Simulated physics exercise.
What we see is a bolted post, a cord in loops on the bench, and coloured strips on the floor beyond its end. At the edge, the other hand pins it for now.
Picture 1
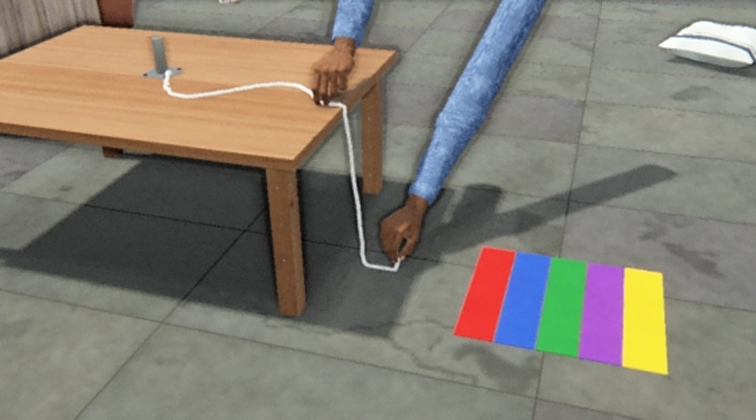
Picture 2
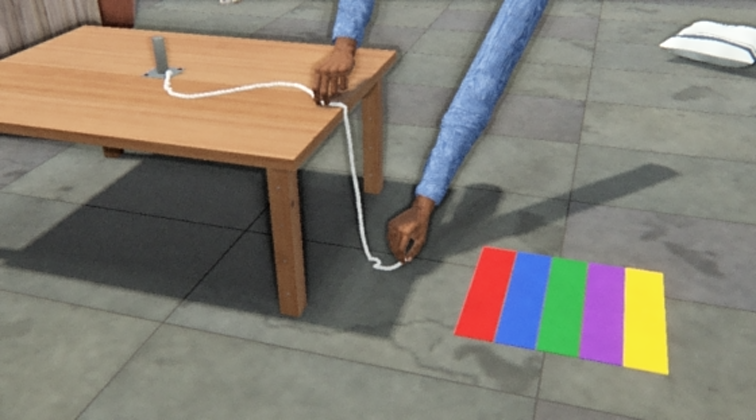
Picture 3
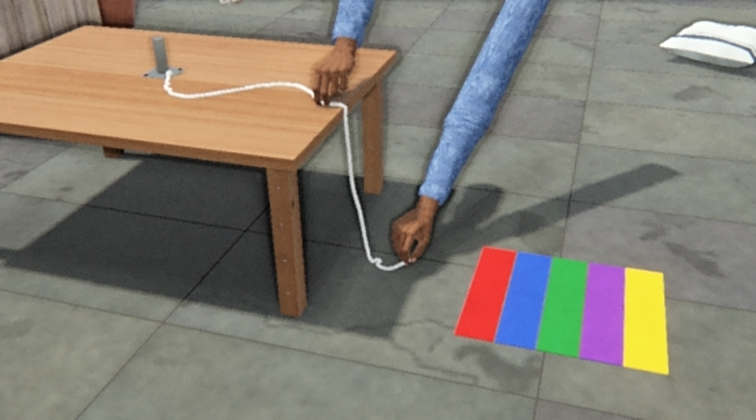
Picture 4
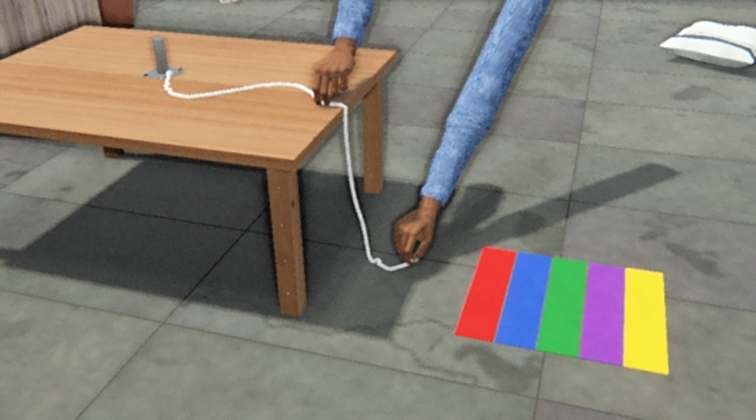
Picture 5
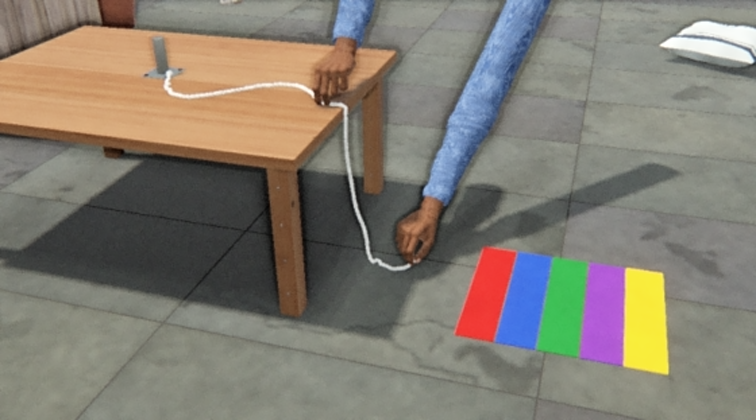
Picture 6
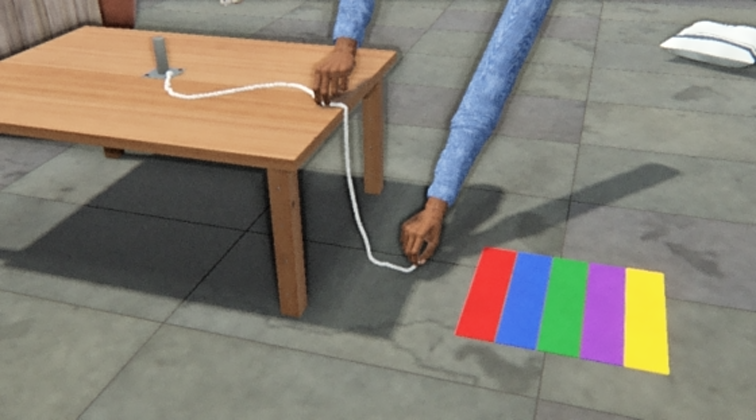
We see one hand pinning a white cord at the edge of a wooden table while another hand, low near the floor, draws the cord's end slightly right, toward a row of red, blue, green, purple and yellow strips.
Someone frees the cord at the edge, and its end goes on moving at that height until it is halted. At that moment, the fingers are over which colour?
Over the purple one.
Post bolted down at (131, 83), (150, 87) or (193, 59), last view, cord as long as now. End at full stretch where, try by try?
Near (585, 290), (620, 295) and (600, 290).
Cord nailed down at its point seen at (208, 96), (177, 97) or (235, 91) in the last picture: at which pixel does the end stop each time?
First (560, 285), next (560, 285), last (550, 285).
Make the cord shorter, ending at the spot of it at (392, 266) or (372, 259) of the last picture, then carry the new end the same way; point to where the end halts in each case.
You'd find it around (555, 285) the first time and around (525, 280) the second.
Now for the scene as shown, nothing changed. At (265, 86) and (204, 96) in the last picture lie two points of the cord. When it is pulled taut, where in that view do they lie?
First one: (309, 95); second one: (255, 86).
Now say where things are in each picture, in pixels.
The first picture shows end (398, 259); red (478, 320); blue (518, 327); green (559, 334); purple (601, 342); yellow (645, 350).
The second picture shows end (405, 260); cord through (169, 84) (218, 93) (292, 85) (340, 106) (355, 182) (366, 247).
The third picture shows end (409, 260).
The fourth picture shows end (412, 261); cord through (169, 85) (218, 94) (292, 85) (340, 106) (352, 182) (367, 247).
The fifth picture shows end (414, 261).
The sixth picture shows end (419, 262); cord through (170, 85) (219, 94) (292, 86) (340, 106) (350, 182) (368, 247).
A little later, end near (536, 281); over blue.
Next, end near (580, 288); over green.
When it is tight, end near (607, 292); over purple. It gets as far as the purple strip.
